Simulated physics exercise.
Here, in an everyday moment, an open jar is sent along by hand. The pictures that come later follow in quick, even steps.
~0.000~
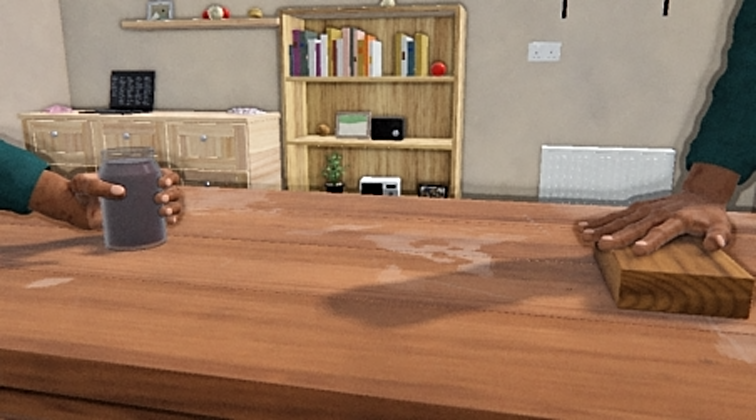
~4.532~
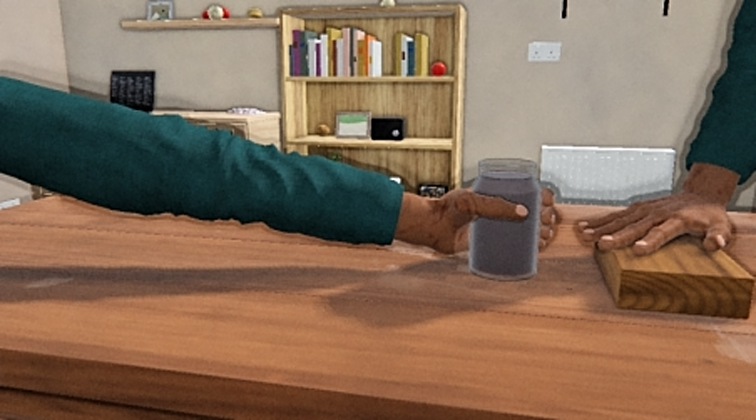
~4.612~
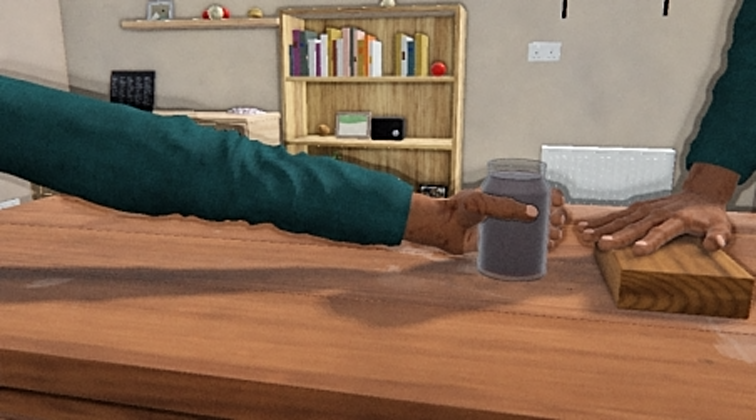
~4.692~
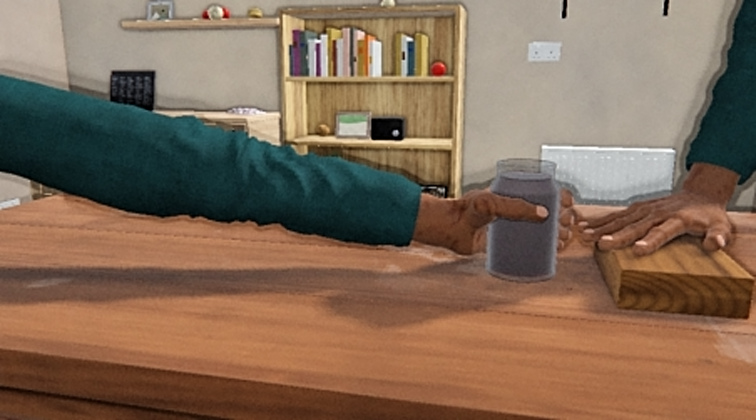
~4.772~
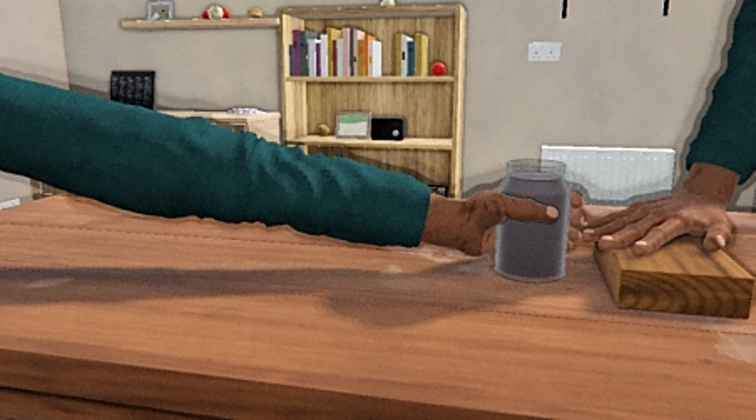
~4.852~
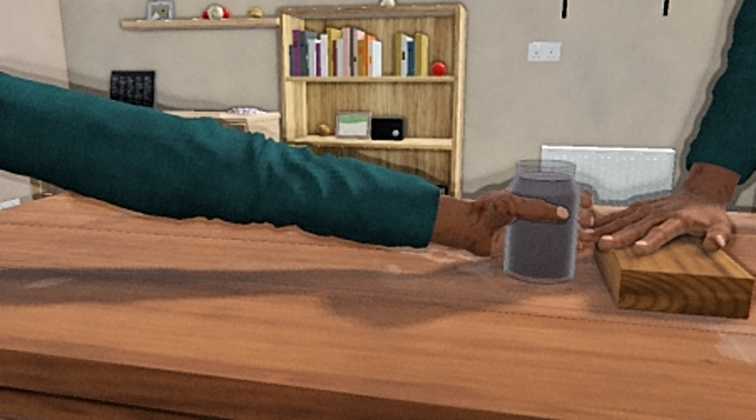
A clear open jar, nearly full of something dark grey, is moved by a hand in a teal sleeve across a wooden table, seen from the front in a room. Another hand rests on a wooden block at right, before a bookcase, drawers and a white radiator. The jar goes from left to right of centre, then inches rightward in small, even steps.
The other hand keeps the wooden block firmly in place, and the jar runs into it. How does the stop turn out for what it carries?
Fully retained.
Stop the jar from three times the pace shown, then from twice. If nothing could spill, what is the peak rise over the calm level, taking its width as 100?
The wave rises some 40 percent of the width in the first case and some 30 percent in the second.
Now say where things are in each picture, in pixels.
In the first frame, at rest; jar (132, 195) nearly full; wooden block (661, 265).
In the second frame, under way; jar nearly full, surface at (507, 175).
In the third frame, a step of some 10 px; jar (514, 215) nearly full.
In the fourth frame, a step of some 10 px; jar nearly full, surface at (525, 176).
In the fifth frame, a step of some 10 px; jar (533, 216) nearly full.
In the sixth frame, a step of some 10 px; jar nearly full, surface at (544, 177); wooden block (661, 265).
After 5.1 s, the jar meets the wooden block.
After 5.2 s, the grape juice surges up the wall; the wave climbs under half way to the rim.
After 6.4 s, the jar stands at the wooden block; all is still inside.
